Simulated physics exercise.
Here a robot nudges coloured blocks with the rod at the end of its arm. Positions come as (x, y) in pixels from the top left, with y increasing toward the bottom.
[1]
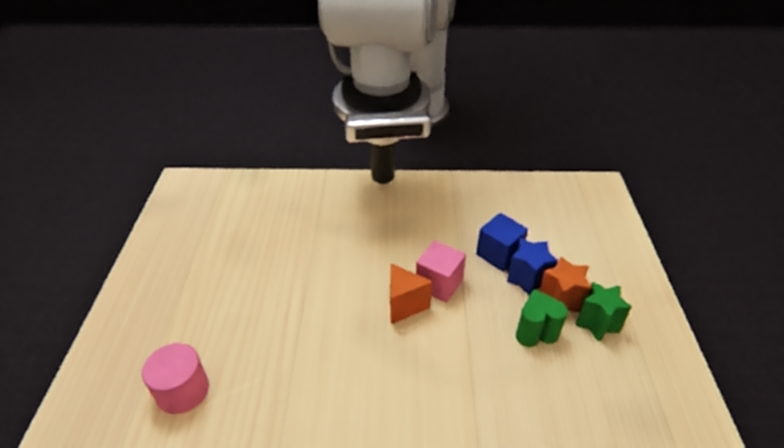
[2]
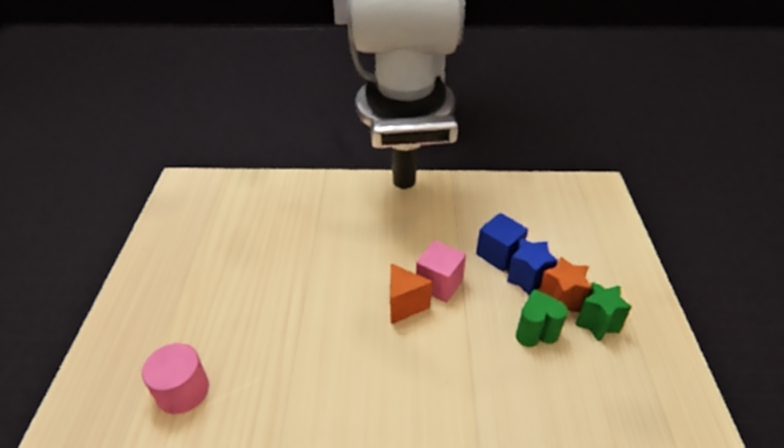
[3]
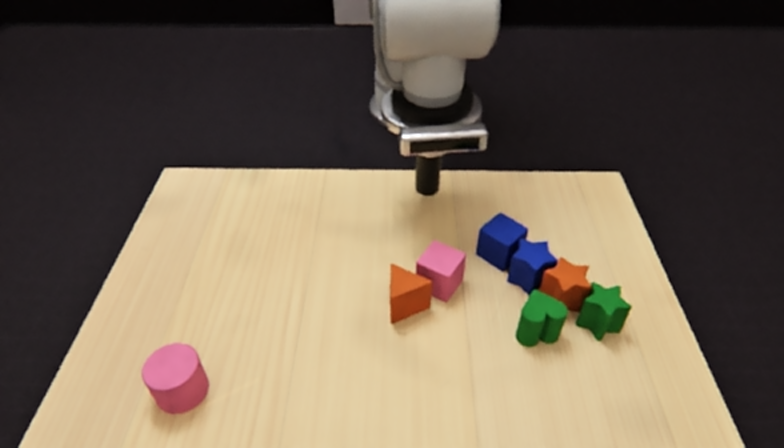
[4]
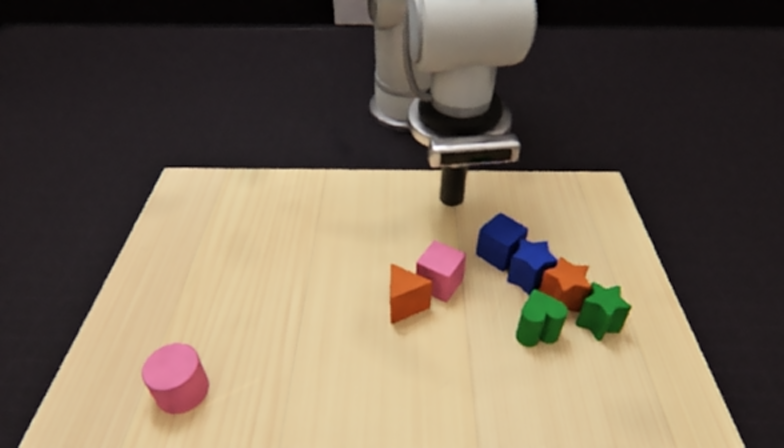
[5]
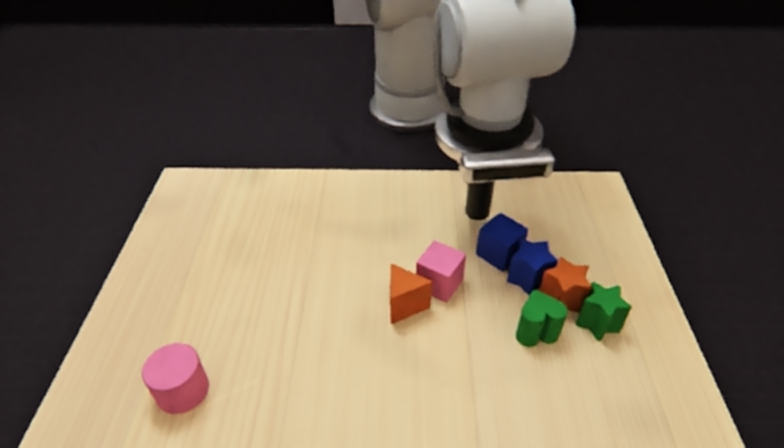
A robot arm moves its rod right and slightly forward, nearing the blue square block.
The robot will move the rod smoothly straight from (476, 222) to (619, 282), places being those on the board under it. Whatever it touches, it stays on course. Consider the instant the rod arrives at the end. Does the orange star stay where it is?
Going by the path, yes.
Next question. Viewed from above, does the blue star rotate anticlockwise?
That would be a yes.
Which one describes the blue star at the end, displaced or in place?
The blue star changes place.
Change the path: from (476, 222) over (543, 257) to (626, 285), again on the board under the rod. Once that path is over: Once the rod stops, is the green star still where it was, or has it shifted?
It keeps its position.
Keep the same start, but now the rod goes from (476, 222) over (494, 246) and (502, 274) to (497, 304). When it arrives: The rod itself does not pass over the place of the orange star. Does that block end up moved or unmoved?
The answer is that it is displaced.
On the path given first. One third of the way, rod at (522, 232); blue square block at (512, 234), turned 60° clockwise; blue star at (534, 262), turned 20° anticlockwise.
Two thirds of the way, rod at (571, 251); blue square block at (514, 235), turned 70° clockwise; blue star at (533, 263), turned 20° anticlockwise.
At the end, rod at (623, 272); blue square block at (514, 235), turned 70° clockwise; blue star at (533, 263), turned 20° anticlockwise; orange star in place.
